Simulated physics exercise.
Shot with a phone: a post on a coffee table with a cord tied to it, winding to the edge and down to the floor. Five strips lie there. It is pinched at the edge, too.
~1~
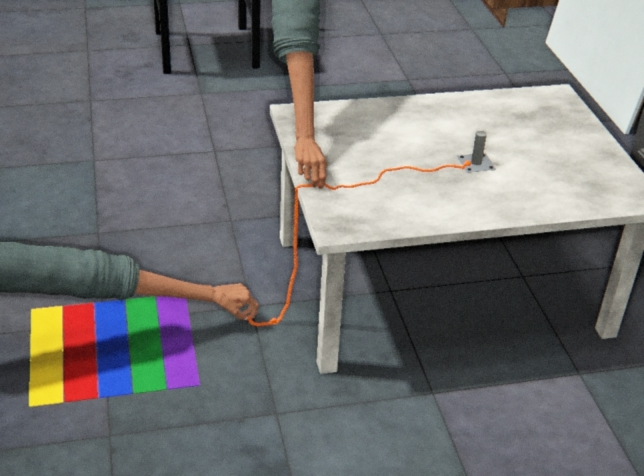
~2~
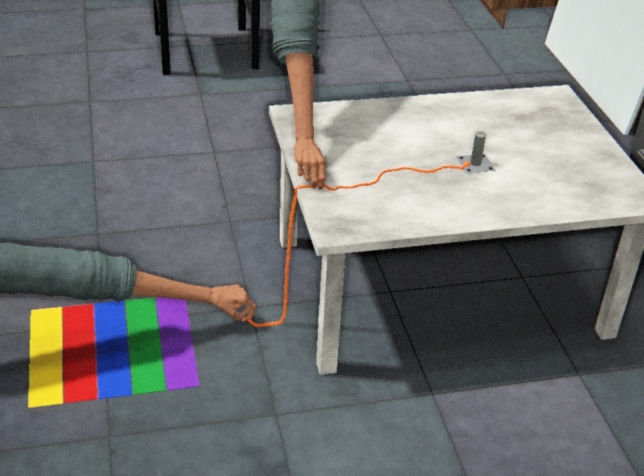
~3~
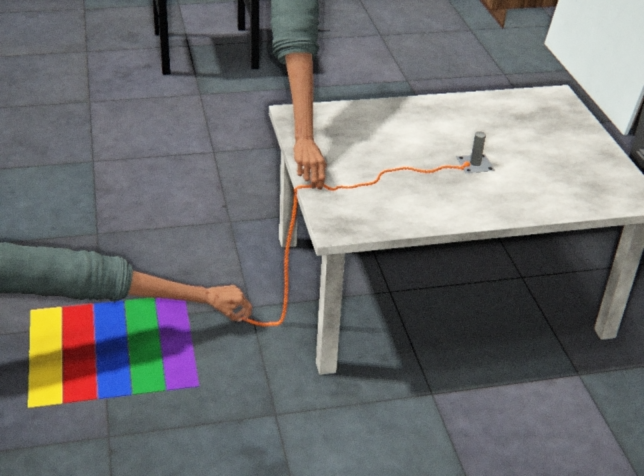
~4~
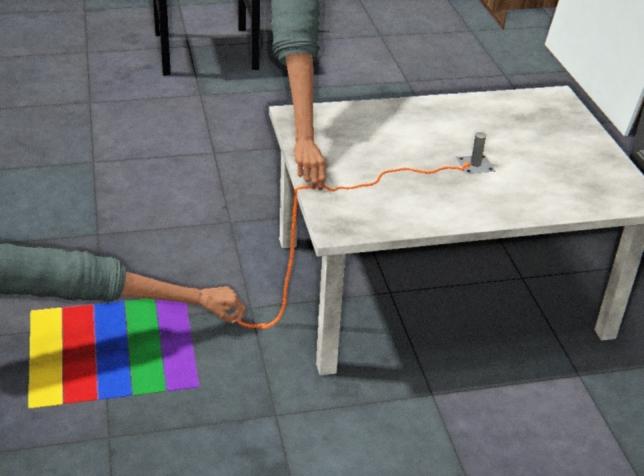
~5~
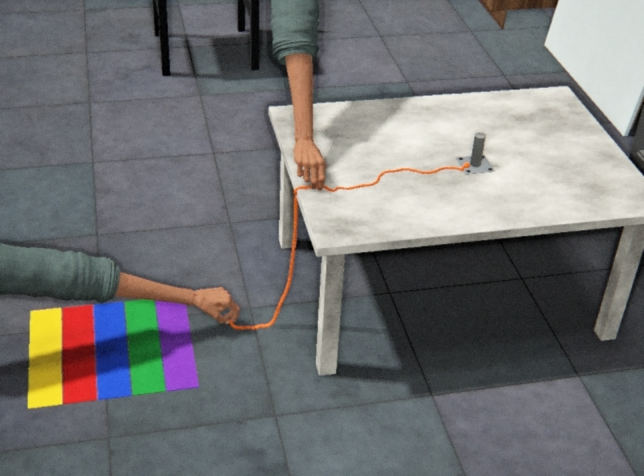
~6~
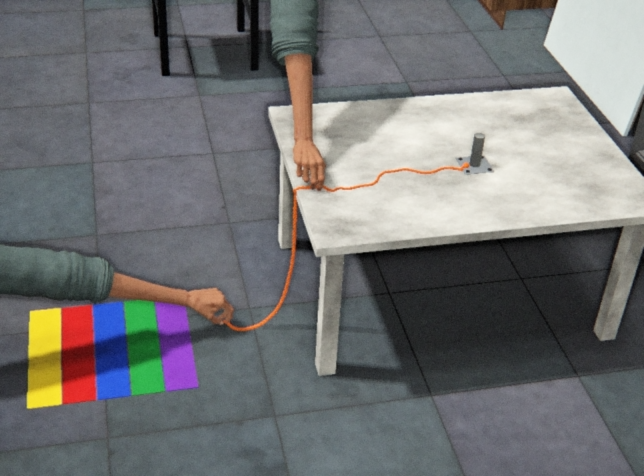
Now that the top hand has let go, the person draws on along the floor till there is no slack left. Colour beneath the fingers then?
Blue.
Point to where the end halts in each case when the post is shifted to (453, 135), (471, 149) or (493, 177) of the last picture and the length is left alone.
In that order: (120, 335), (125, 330) and (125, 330).
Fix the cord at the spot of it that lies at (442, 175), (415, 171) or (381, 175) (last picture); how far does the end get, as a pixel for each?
Going through the three tries, you get (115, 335), (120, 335) and (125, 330).
Soon after, end near (164, 328); over purple.
Then, end near (131, 332); over green.
At full stretch, end near (111, 334); over blue. The blue one.
